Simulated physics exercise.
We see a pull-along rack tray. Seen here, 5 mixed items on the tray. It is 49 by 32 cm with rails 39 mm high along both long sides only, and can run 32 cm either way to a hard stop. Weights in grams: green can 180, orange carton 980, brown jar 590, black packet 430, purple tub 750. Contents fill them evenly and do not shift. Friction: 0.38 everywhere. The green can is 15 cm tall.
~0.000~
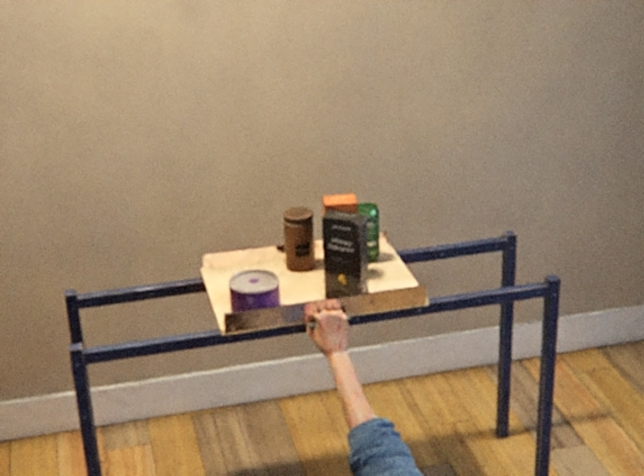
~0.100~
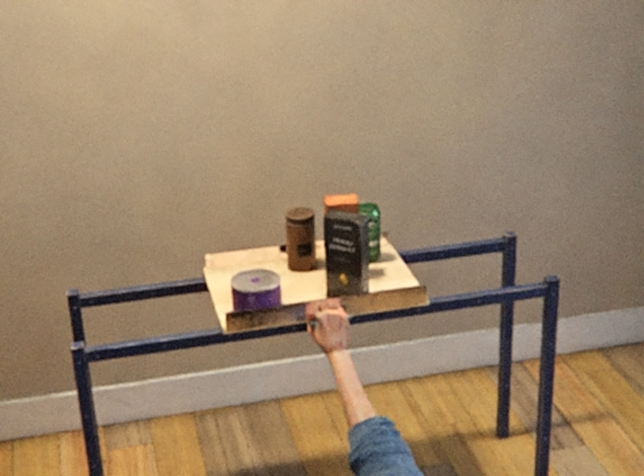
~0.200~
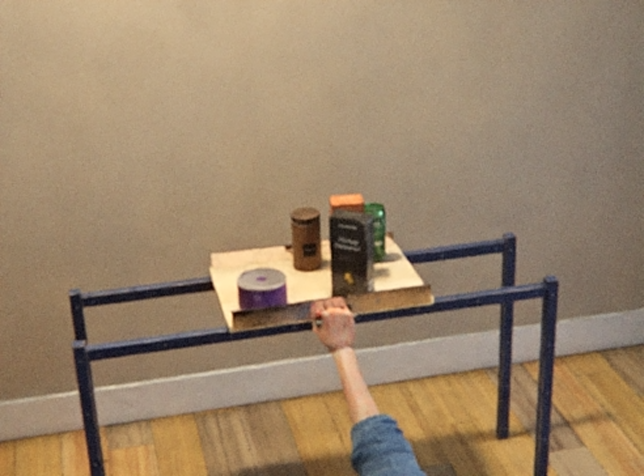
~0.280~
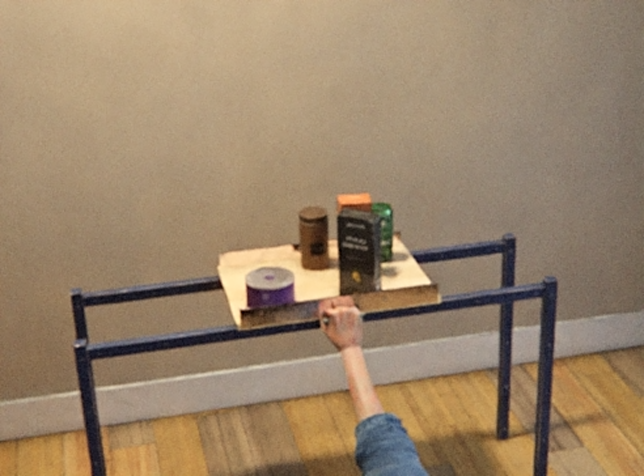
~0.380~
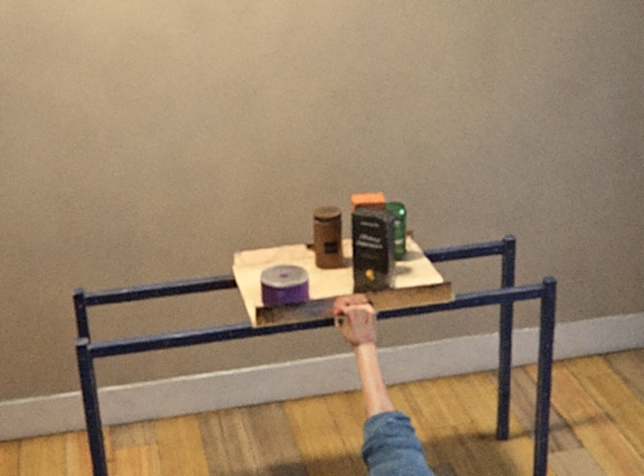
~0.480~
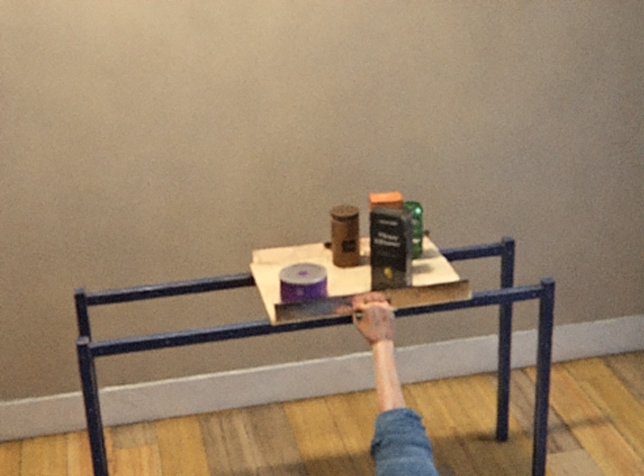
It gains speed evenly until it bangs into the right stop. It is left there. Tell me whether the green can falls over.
The green can tips over.
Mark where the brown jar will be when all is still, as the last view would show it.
At about (451, 224).
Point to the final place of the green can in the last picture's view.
Around (579, 416).
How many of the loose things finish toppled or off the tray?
In all, 1.
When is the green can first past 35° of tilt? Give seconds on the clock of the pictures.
Near 1.0 s.
By 0.88 s, tray 32 cm right; green can 7 cm from its spot near (508, 219); black packet tilted 3°; orange carton 7 cm from its spot.
By 0.98 s, tray 32 cm right; green can now off the tray; black packet tilted 6°; orange carton 9 cm from its spot.
By 1.18 s, tray 32 cm right; black packet tilted 4°; orange carton 9 cm from its spot; purple tub 9 cm from its spot.
When it is over (2.8 s), off the tray and tipped over, green can; not toppled but over 5 cm from the start, orange carton, brown jar, black packet and purple tub. In the last view, green can near (579, 416).
